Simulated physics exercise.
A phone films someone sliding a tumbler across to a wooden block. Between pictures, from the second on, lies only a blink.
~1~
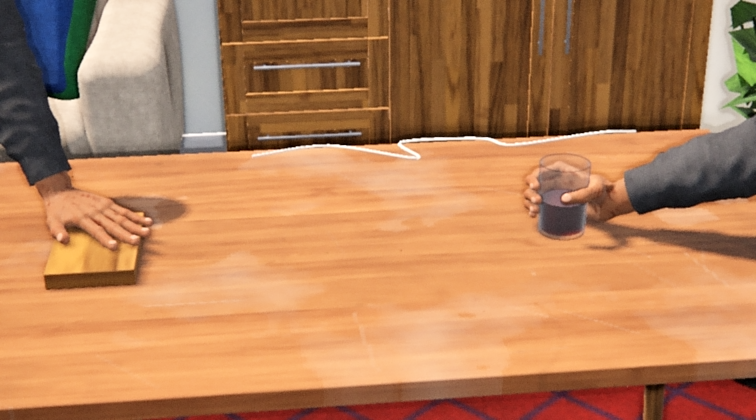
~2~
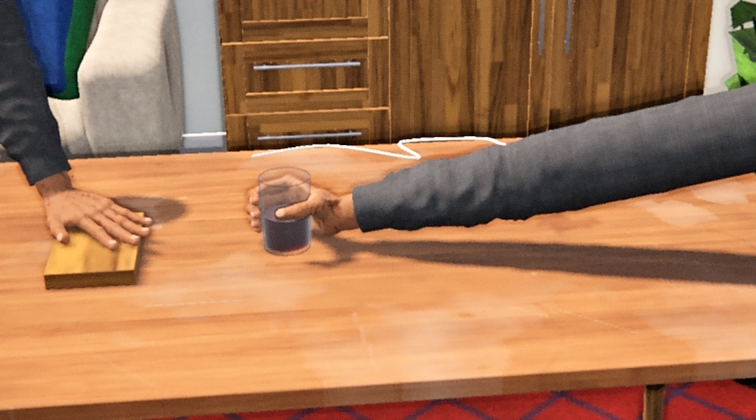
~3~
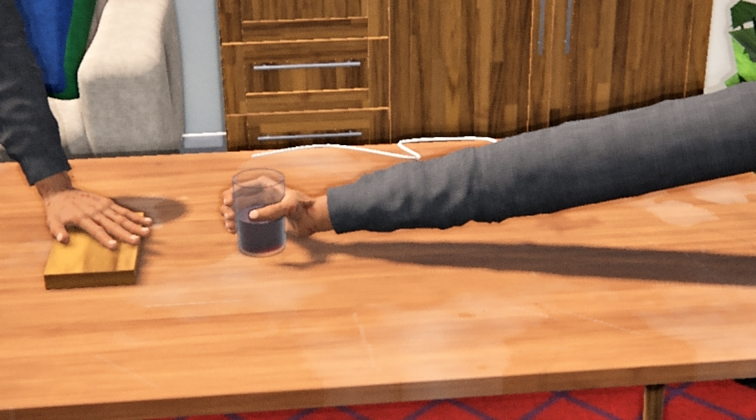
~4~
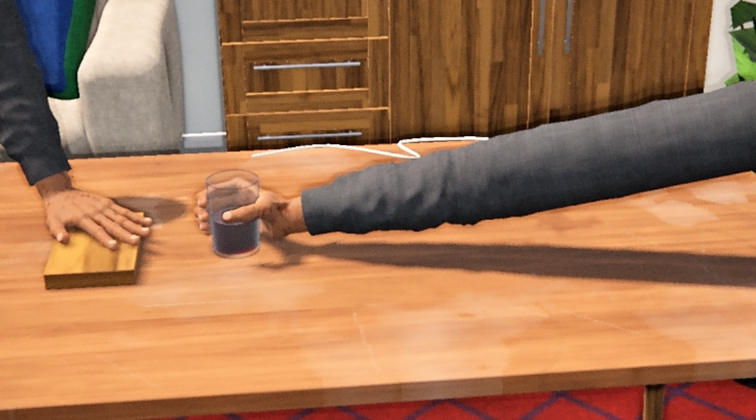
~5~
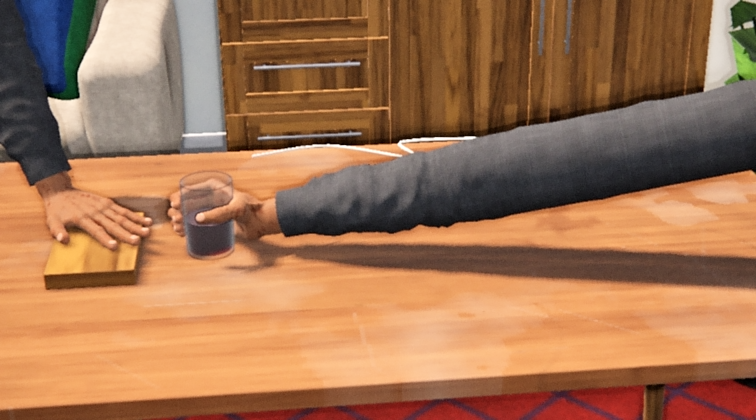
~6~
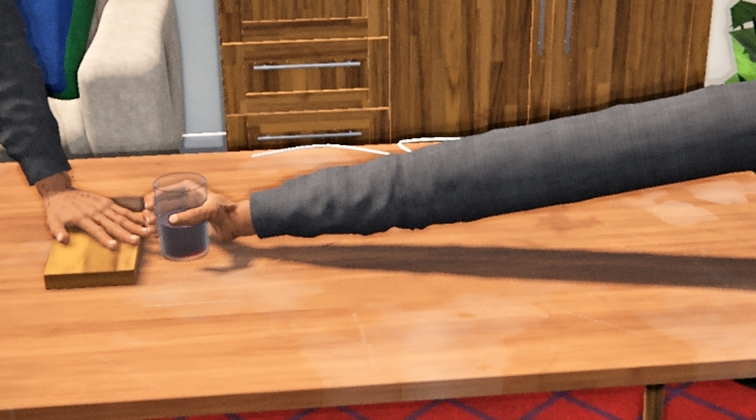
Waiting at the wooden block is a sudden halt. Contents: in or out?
I expect it will not overflow when it stops.
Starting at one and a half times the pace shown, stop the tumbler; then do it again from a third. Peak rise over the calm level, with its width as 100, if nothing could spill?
Roughly 70 and 15 percent.
Next, the tumbler meets the wooden block.
After that, the grape juice surges up the wall; the wave climbs under half way to the rim.
Finally, the tumbler stands at the wooden block; its rim is dry.
